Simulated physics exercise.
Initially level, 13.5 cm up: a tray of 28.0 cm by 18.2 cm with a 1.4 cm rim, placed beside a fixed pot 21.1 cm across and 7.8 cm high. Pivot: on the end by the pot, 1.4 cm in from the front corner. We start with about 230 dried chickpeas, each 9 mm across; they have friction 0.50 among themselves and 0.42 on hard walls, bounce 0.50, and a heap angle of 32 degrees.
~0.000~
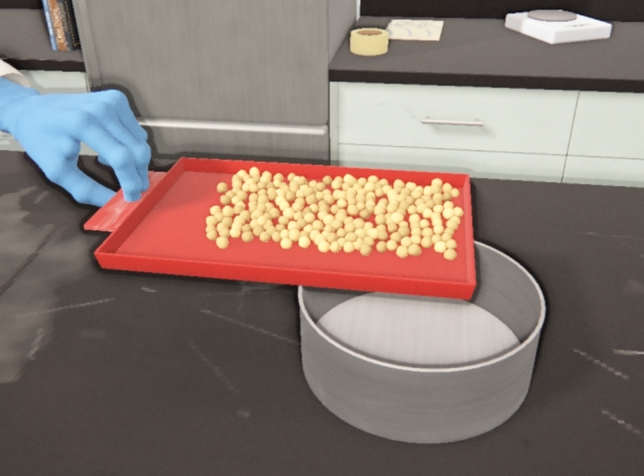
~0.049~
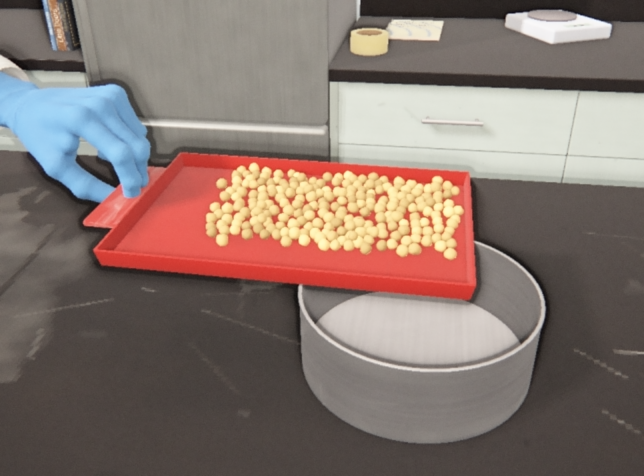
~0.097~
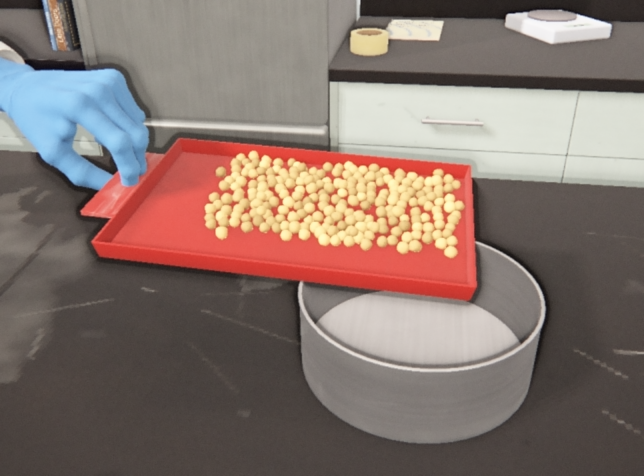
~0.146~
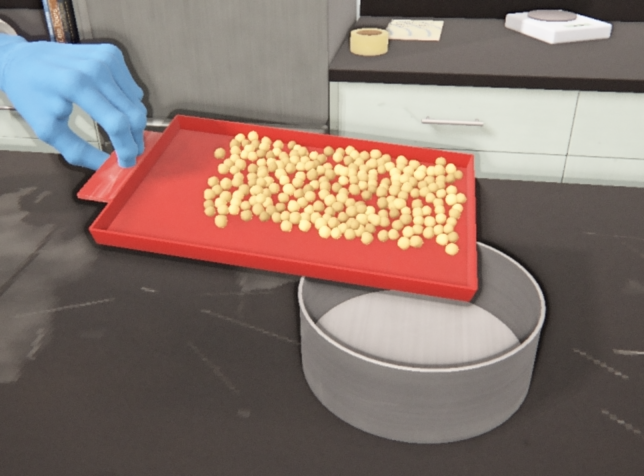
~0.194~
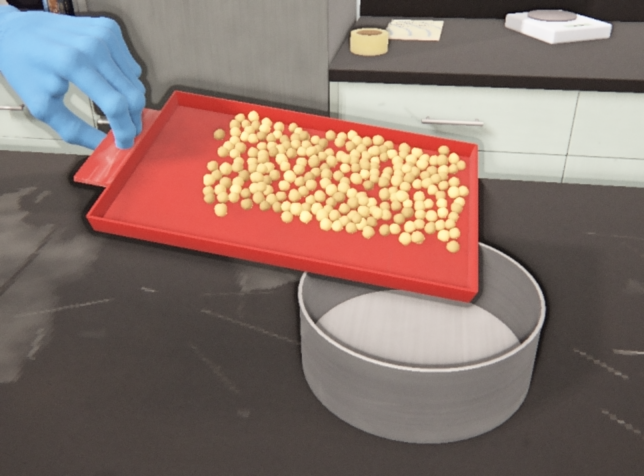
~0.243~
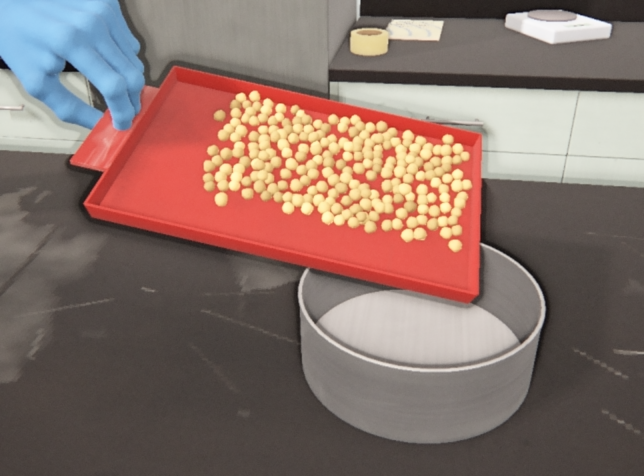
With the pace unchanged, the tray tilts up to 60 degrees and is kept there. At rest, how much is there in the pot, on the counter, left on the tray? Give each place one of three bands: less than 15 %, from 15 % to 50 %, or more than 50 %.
Pot - less than 15 %; counter - from 15 % to 50 %; tray - more than 50 %.
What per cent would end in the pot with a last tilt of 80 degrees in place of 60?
You'd end up with some 0 % in the pot.
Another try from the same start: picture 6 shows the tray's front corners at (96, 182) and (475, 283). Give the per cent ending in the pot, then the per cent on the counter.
In the pot: 0 per cent; on the counter: 0 per cent.
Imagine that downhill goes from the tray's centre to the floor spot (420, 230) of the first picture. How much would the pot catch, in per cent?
I'd estimate about 5 %.
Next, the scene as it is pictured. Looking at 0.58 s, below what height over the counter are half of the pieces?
Roughly 20 centimetres, more or less.
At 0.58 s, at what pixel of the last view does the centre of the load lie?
By then the middle of the load sits around (405, 199).
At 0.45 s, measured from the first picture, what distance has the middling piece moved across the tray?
By then it sits near 4 cm from where it began.
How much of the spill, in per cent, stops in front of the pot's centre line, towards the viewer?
Some 100 per cent.
Then, at 0.45 s, tilt 41 degrees; the tray holds 100 %, the pot 0 %.
After 0.58 s, tilt 54 degrees; the tray holds 100 %, the pot 0 %.
After 0.85 s, tilt 60 degrees; the tray holds 80 %, the pot 0 %.
By 1.6 s all is still; pot 0 %, counter 25 %, tray 75 %.
